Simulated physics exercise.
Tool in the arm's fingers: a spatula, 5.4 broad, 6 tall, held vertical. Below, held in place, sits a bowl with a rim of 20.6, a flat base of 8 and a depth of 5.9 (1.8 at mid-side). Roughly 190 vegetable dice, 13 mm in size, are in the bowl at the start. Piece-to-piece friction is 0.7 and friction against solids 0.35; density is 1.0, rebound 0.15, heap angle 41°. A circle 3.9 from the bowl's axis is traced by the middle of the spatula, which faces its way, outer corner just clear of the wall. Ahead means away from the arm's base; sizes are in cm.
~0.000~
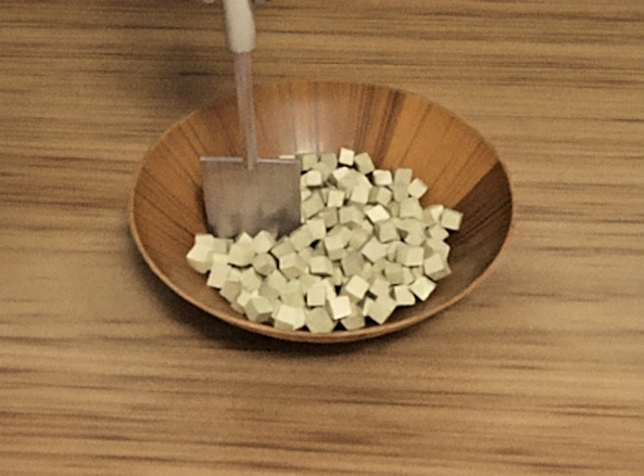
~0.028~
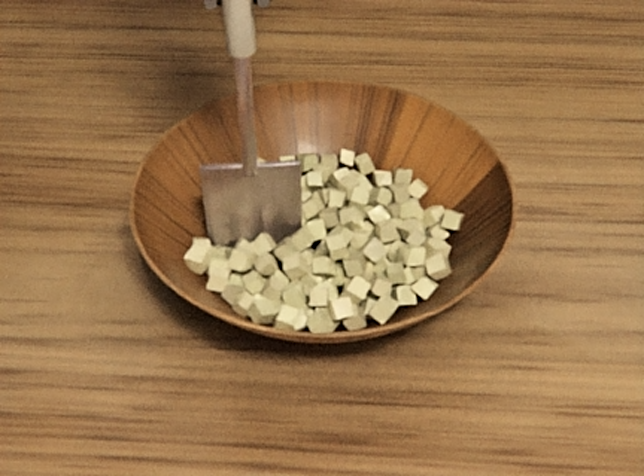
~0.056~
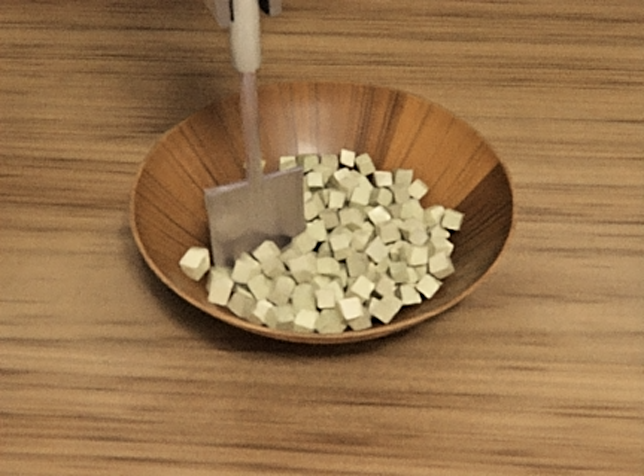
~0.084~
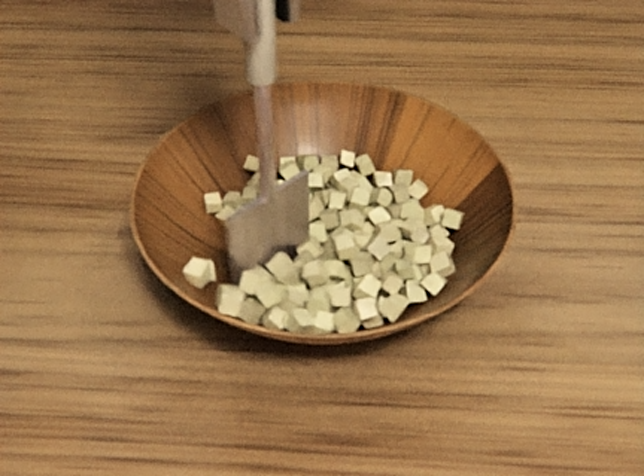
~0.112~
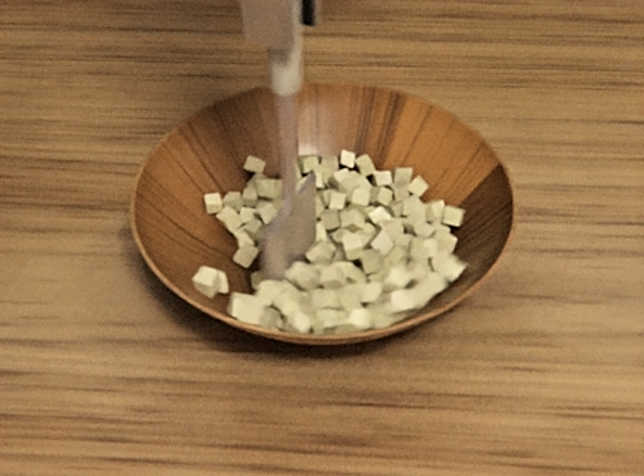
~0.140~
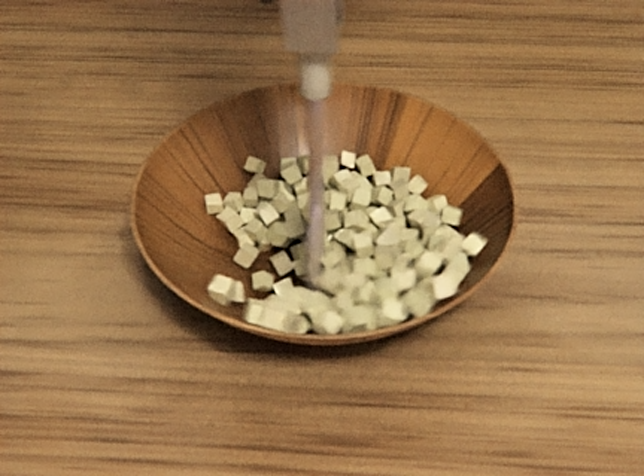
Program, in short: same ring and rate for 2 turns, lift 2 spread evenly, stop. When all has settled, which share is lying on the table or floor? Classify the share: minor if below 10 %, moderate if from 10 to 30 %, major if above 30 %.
Moderate, from 10 to 30 %.
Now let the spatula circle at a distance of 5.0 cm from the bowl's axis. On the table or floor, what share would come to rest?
Around 15 in a hundred, in that case.
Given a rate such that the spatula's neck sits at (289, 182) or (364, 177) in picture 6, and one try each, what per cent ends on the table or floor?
About 10 % for one try and about 35 % for the other, in order.
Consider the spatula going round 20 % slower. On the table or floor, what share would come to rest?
I'd expect about 15 %.
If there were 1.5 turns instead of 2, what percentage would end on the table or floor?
In that case some 10 per cent.
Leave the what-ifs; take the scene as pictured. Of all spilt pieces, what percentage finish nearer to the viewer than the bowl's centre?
20 %.
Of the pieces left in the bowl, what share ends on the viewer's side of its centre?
It comes to near 60 percent.
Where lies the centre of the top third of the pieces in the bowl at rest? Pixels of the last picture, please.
Centre, approx.: (325, 269).
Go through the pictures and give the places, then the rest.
The first frame shows spatula neck at (248, 137), 0° round; upper third of the load around (330, 231), from x 200 to 450, top at y 155; 191 in the bowl.
The second frame shows spatula neck at (248, 142), 7° round; upper third of the load around (330, 235), from x 200 to 455, top at y 155.
The third frame shows spatula neck at (253, 157), 26° round; upper third of the load around (328, 251), from x 195 to 455, top at y 160.
The fourth frame shows spatula neck at (267, 171), 46° round; upper third of the load around (319, 265), from x 200 to 455, top at y 160.
The fifth frame shows spatula neck at (289, 181), 66° round; upper third of the load around (344, 275), from x 210 to 455, top at y 160.
The sixth frame shows spatula neck at (316, 186), 86° round; upper third of the load around (378, 279), from x 215 to 475, top at y 160; 191 in the bowl.
By 0.48 s, 334° round, highest piece 8 above the table; 165 in the bowl, 23 on the table or floor, 3 in flight or on the tool.
By 0.83 s, 222° round, highest piece 7 above the table; 157 in the bowl, 33 on the table or floor, 1 in flight or on the tool.
By 1.20 s, 0° round, highest piece 5 above the table; 157 in the bowl, 34 on the table or floor.
By 1.90 s, 0° round, highest piece 5 above the table; 157 in the bowl, 34 on the table or floor.
Final count, 157 in the bowl, 34 on the table or floor. That is 18 % on the table or floor.
